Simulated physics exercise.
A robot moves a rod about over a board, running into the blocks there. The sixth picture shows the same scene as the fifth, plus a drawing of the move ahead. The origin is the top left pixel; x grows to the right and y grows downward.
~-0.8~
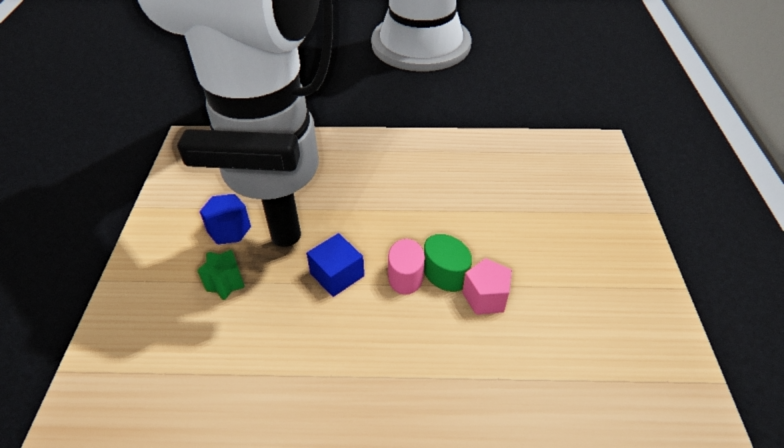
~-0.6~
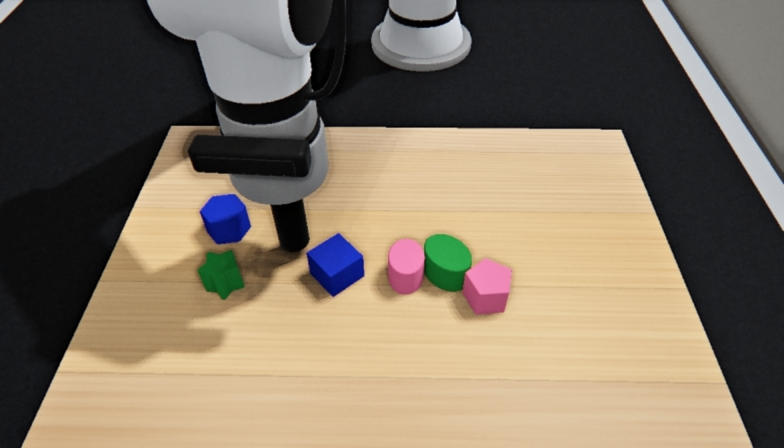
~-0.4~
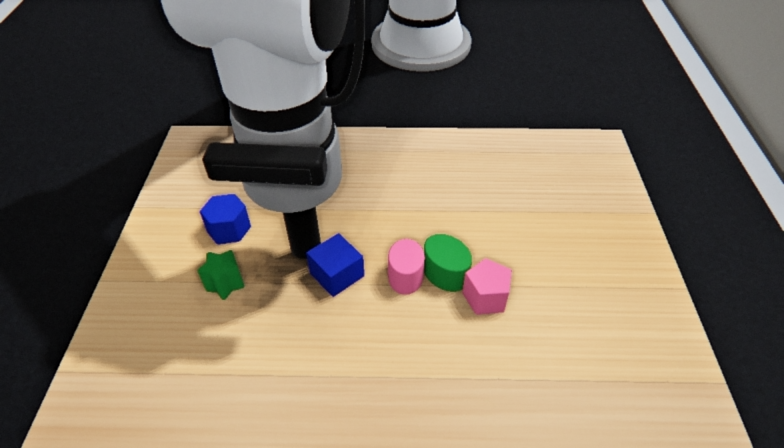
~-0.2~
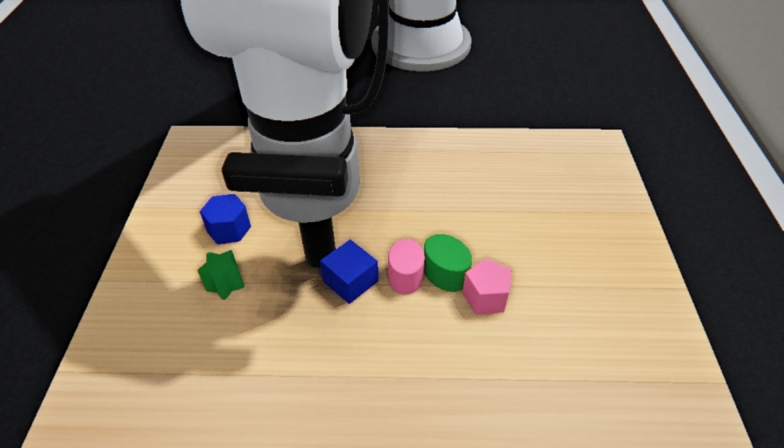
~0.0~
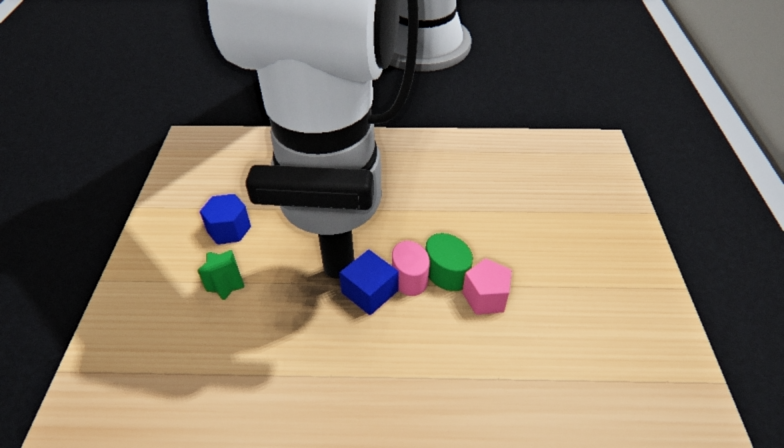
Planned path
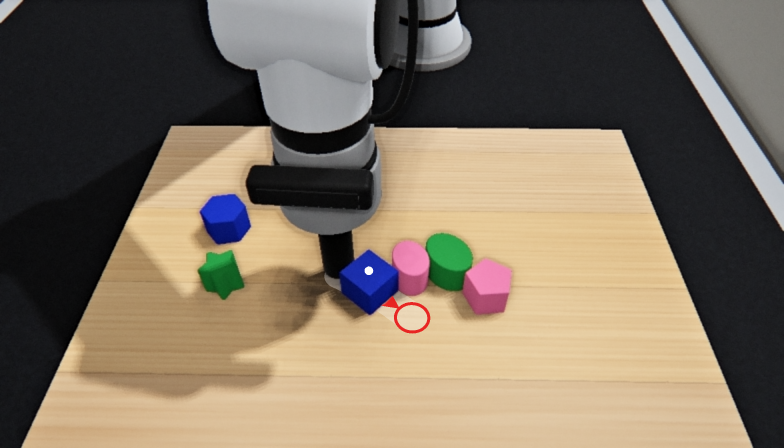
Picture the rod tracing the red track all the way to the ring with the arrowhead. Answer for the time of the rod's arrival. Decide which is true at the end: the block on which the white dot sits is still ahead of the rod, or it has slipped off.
Answer: Still ahead.
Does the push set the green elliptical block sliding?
My answer is no.
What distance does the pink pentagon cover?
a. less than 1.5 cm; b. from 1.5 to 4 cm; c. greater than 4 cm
Option a.
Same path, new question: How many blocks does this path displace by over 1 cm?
My forecast: 1.
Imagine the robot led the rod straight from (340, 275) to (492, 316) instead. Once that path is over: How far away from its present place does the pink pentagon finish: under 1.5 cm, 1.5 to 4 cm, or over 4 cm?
The pink pentagon ends up a moderate distance away, 1.5 to 4 cm.
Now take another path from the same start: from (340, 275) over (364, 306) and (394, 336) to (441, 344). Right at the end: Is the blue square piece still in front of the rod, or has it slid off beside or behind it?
The rod will still be pushing it.
The drawn path runs from (340, 275) through (365, 287) and (389, 301) to (412, 318); the dot is on the blue square piece.
The first path, step by step. Halfway along, rod at (377, 285); blue square piece at (403, 296).
At the end, rod at (412, 309); blue square piece at (440, 324); pink elliptical block not moved; green elliptical block not moved; pink pentagon not moved.
